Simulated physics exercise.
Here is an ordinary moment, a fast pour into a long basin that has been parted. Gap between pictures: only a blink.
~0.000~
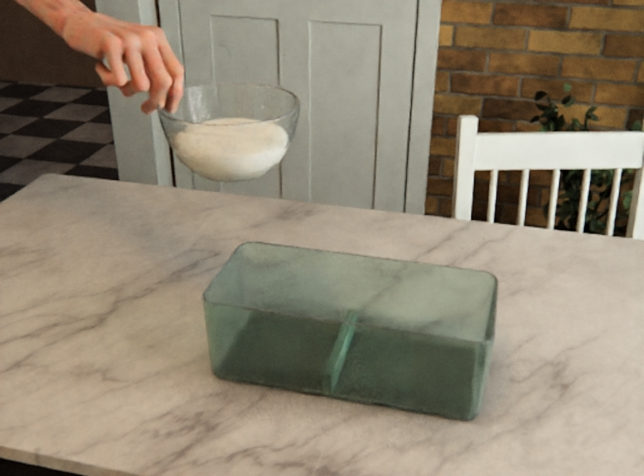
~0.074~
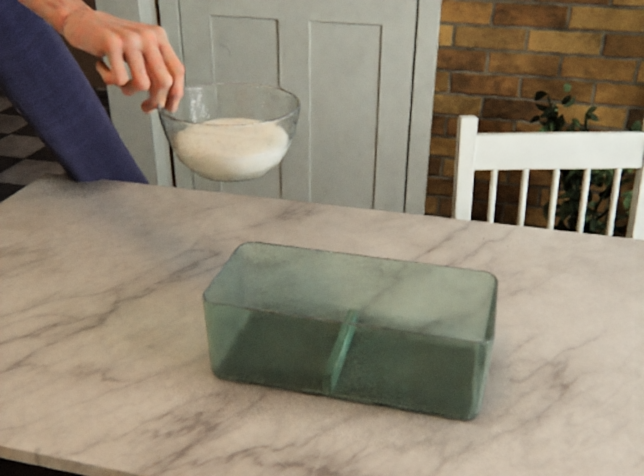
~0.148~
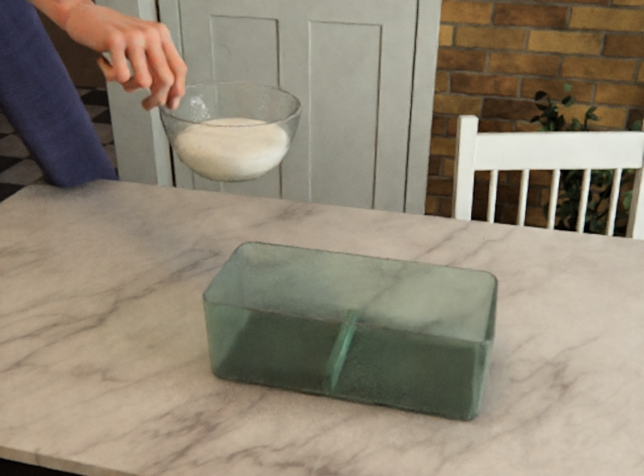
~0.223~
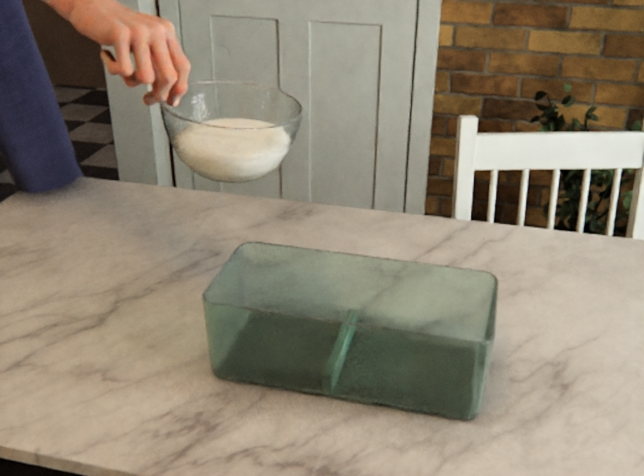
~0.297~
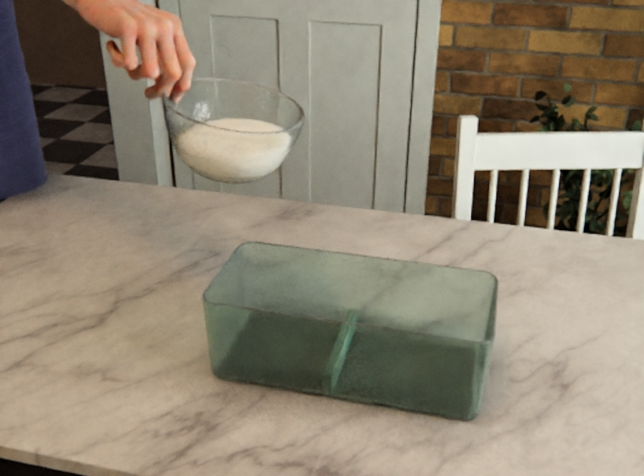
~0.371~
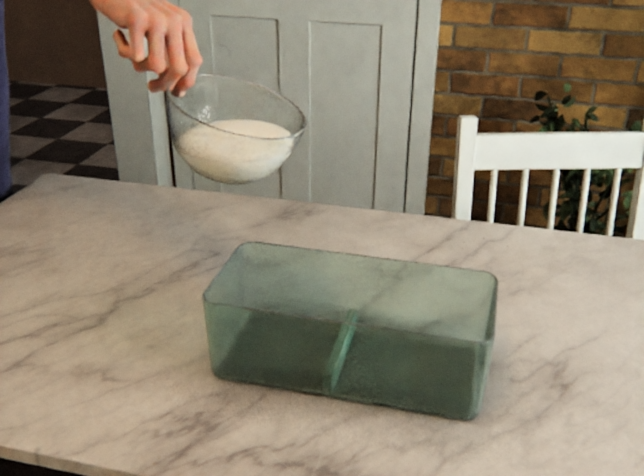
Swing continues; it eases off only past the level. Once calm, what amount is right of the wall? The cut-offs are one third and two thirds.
I'd put the amount right of the wall between the two marks of a third and two thirds.
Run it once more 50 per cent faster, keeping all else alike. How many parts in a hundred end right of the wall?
I'd say roughly 35 in every hundred ends up there.
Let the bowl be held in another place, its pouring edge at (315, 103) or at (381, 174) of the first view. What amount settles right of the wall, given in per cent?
70 and 95 per cent.
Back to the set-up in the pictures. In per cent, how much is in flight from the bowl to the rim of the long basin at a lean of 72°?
Near 35 in a hundred.
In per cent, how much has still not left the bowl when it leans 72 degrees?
About 55 %.
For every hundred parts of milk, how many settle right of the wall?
Some 45 parts in a hundred.
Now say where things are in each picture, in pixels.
In the first picture, it leans 0°; its right rim is at (297, 110); the milk meets the walls at (179, 129) and (288, 140); the long basin's rim runs from (222, 270) to (495, 307); the wall's top is at (341, 341).
In the second picture, it leans 1°; its right rim is at (297, 111); the milk meets the walls at (180, 130) and (289, 141).
In the third picture, it leans 3°; its right rim is at (298, 114); the milk meets the walls at (180, 129) and (289, 141).
In the fourth picture, it leans 6°; its right rim is at (300, 118); the milk meets the walls at (181, 130) and (289, 142).
In the fifth picture, it leans 11°; its right rim is at (301, 124); the milk meets the walls at (182, 129) and (291, 142).
In the sixth picture, it leans 17°; its right rim is at (302, 131); the milk meets the walls at (184, 130) and (294, 142).
A moment on, the bowl is tipped part way and 53 per cent is still to pour, 5 is left of the wall and 5 right of it.
Next, the bowl is tipped right over and 0 per cent is still to pour, 48 is left of the wall and 44 right of it.
Then the bowl is tipped right over and 0 per cent is still to pour, 53 is left of the wall and 46 right of it.
Later the bowl is tipped right over and 0 per cent is still to pour, 53 is left of the wall and 46 right of it.
In the end 53 per cent lies left of the wall, 46 right of it and 1 outside.
